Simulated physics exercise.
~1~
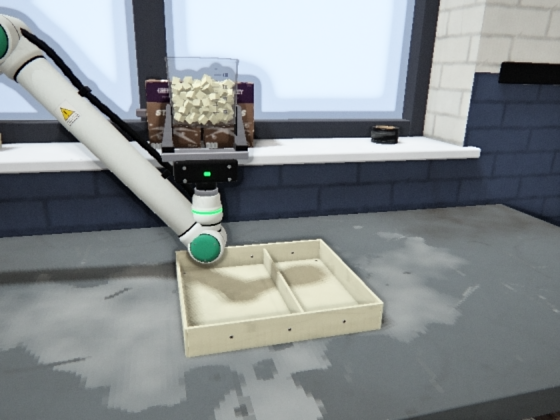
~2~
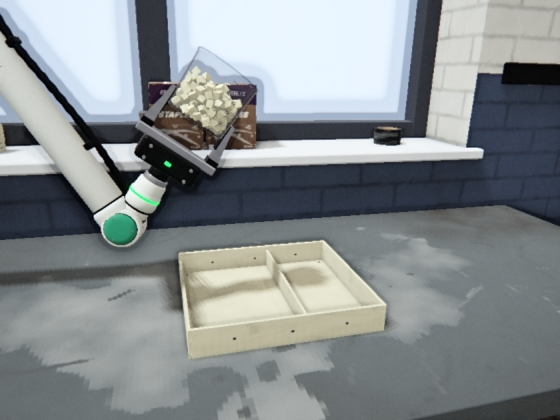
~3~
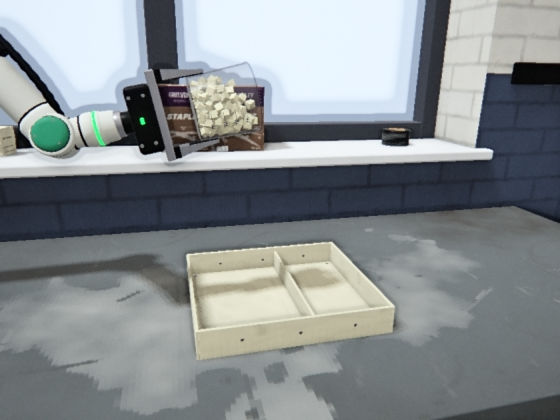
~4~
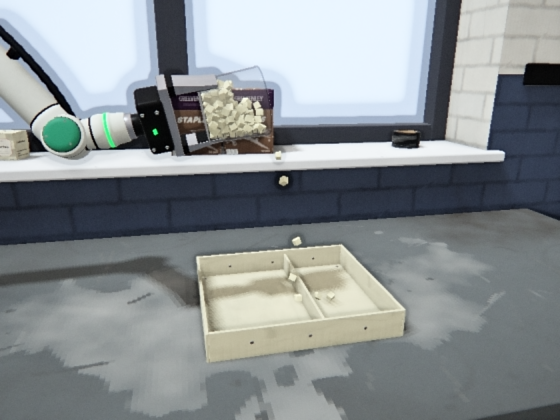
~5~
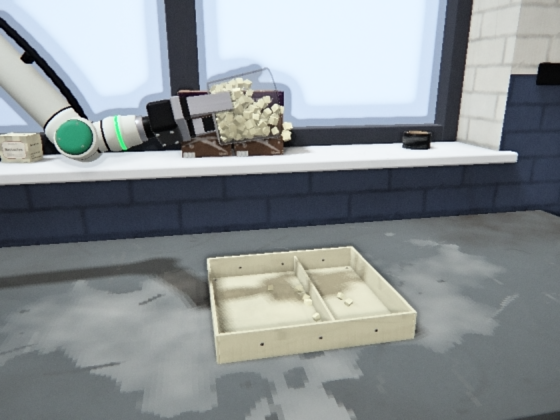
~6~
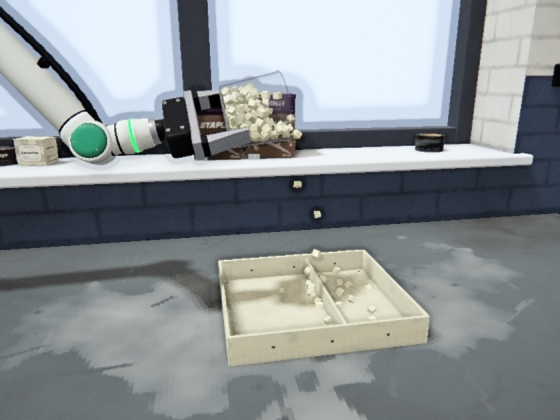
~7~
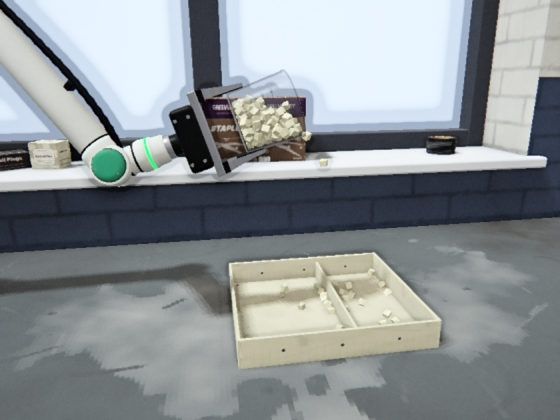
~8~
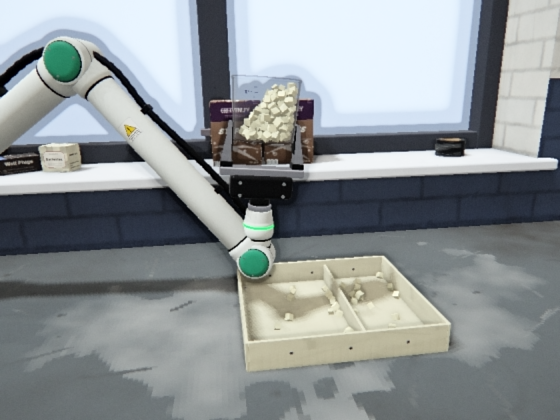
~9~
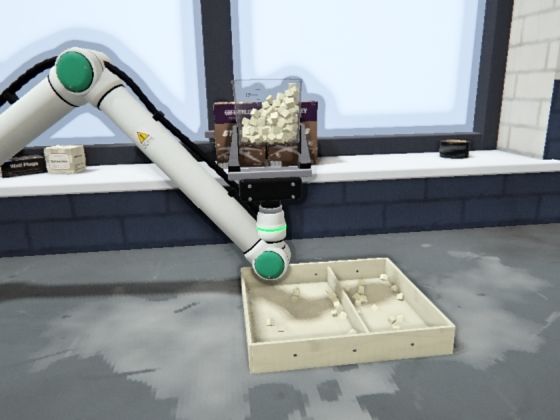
On a grey table beneath a window, a pale, open wooden tray with a dividing wall sits below a robot arm holding a clear tumbler of cream-coloured vegetable dice. The arm swings to the left and tips the tumbler over to the right until it lies on its side. A few dice drop into the tray, then more follow in a thin trickle, landing on both sides of the divider. The arm tilts the tumbler back and returns it upright beside the tray. Most of the dice remain inside it, while a small scattering rests in both compartments.
